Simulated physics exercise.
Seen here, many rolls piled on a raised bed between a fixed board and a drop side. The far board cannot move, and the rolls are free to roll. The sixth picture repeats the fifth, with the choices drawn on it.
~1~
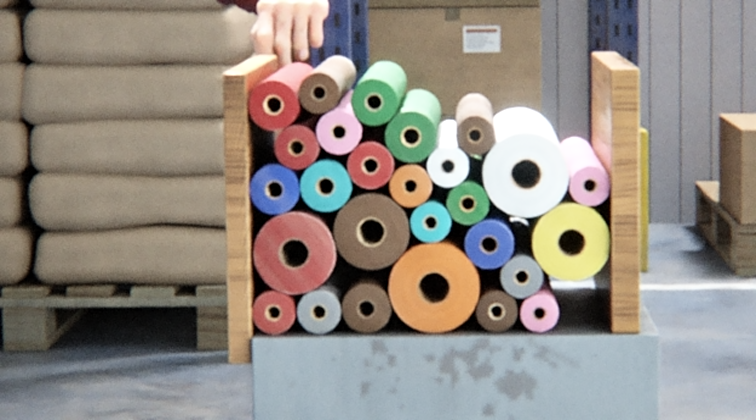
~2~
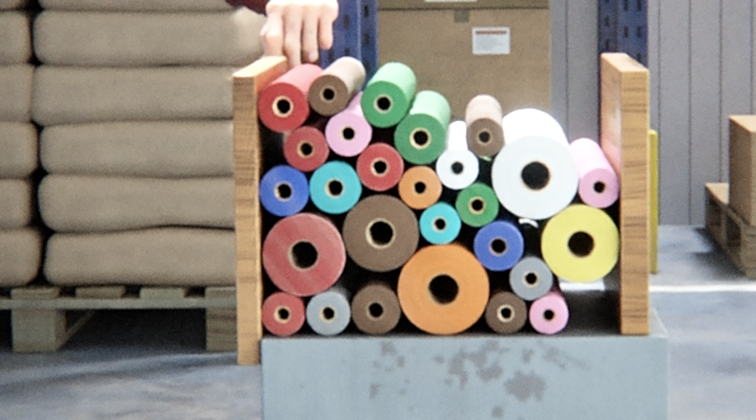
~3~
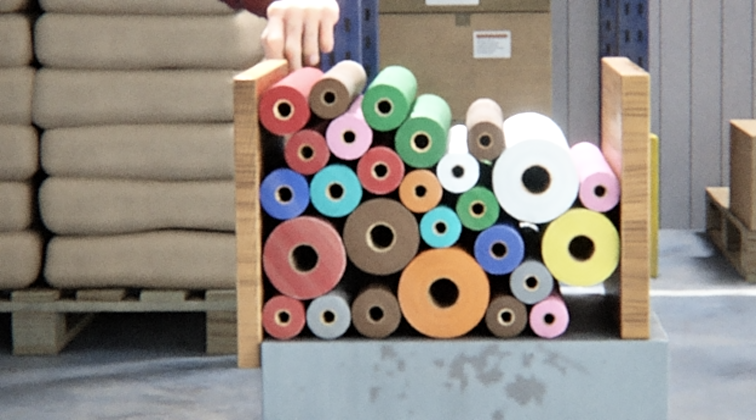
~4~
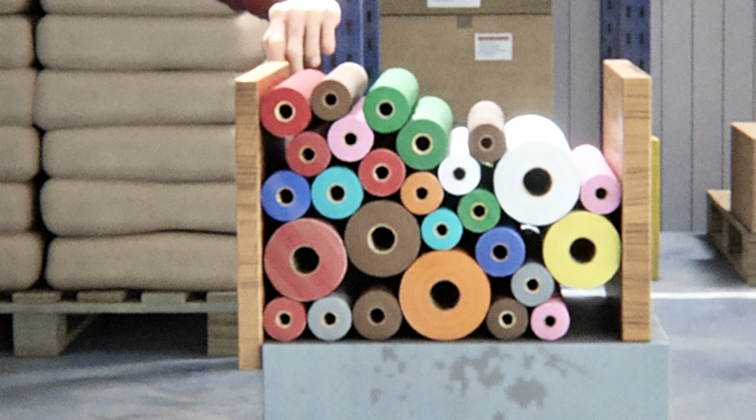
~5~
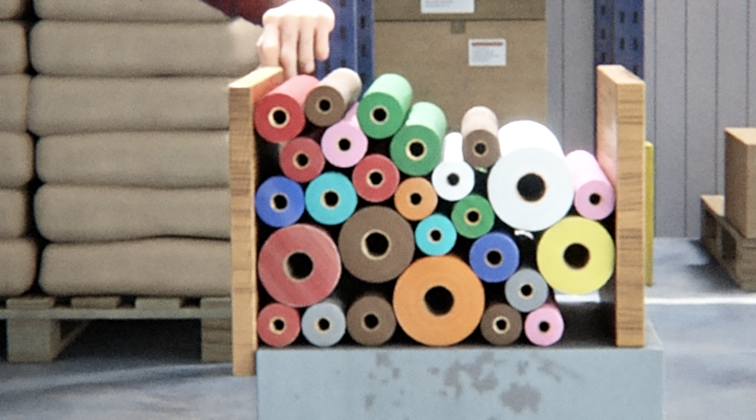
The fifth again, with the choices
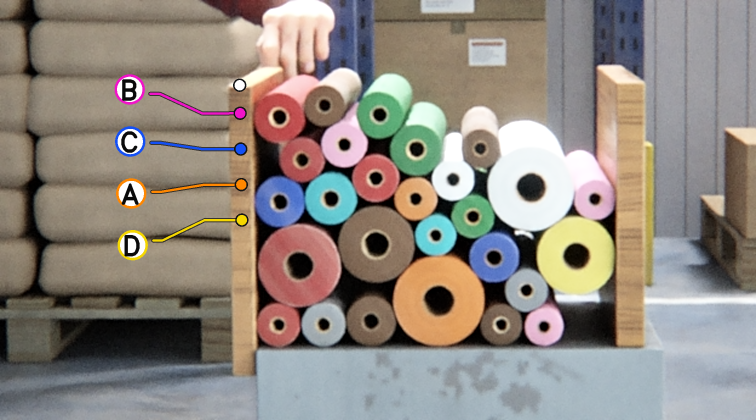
Stacked coloured rolls between two wooden side boards shifting slightly right, then slightly left, a hand staying at the left board.
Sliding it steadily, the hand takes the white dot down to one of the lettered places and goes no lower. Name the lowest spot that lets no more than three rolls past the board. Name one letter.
The last mark within the limit is D.
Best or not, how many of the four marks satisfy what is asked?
The number is four.
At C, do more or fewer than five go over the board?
It loses fewer than five.
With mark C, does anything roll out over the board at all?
No, at C.
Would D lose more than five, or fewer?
Fewer than five.
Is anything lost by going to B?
No.
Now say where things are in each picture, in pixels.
In the first frame, a pink roll (590, 185); side board (258, 195); a red roll (274, 313).
In the second frame, a red roll (283, 314); a pink roll (549, 314).
In the third frame, a blue roll (285, 194); a red roll (381, 170).
In the fourth frame, a red roll (286, 112); a pink roll (601, 193).
In the fifth frame, side board (264, 207); a red roll (279, 325); a pink roll (544, 326).
On the marked copy, A at (242, 184); B at (241, 113); C at (241, 149); D at (242, 220); the white dot at (240, 85).
Taking D. A third of the way, top of the board (253, 150).
Two thirds of the way, top of the board (254, 219).
When it is over, top of the board (254, 219), one out over the board.
As for the rest, A none out over the board; B none out over the board; C none out over the board.
